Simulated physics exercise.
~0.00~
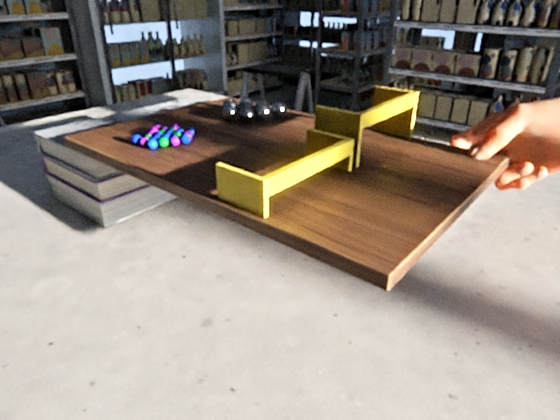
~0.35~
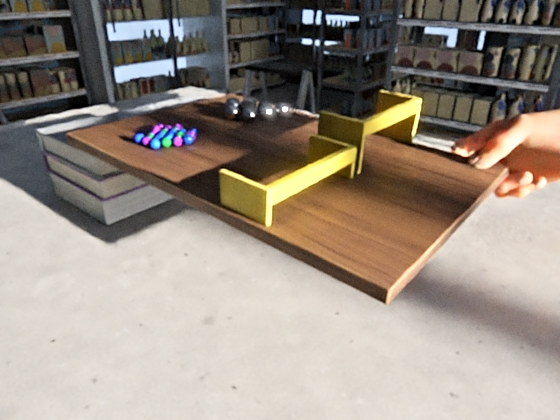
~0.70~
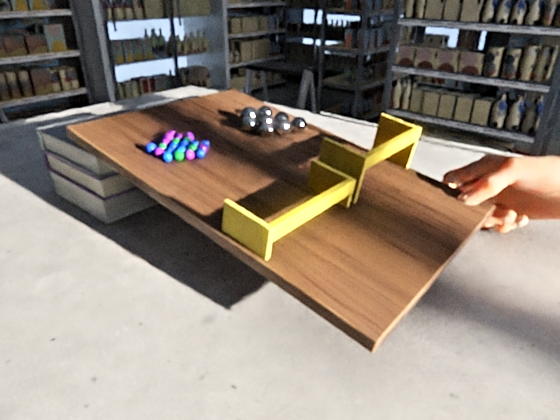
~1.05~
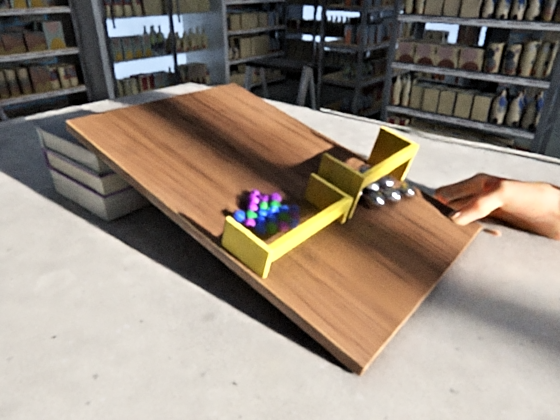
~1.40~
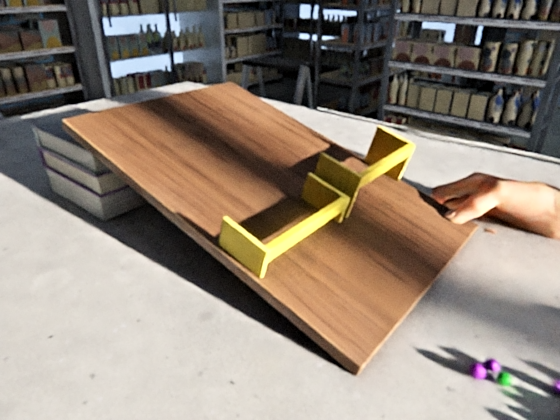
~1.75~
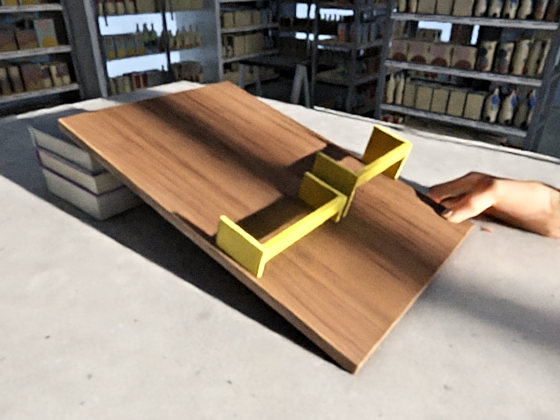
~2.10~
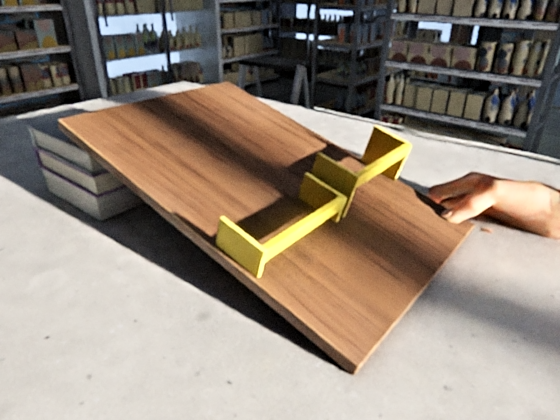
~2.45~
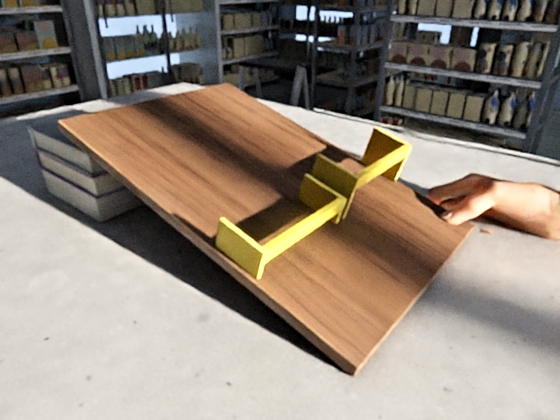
A hand lowered the free end of a wooden board propped on some books, and the colorful beads and dark shiny balls rolled down to the yellow barriers and on past them, leaving the sloping board empty with the hand still beside it.
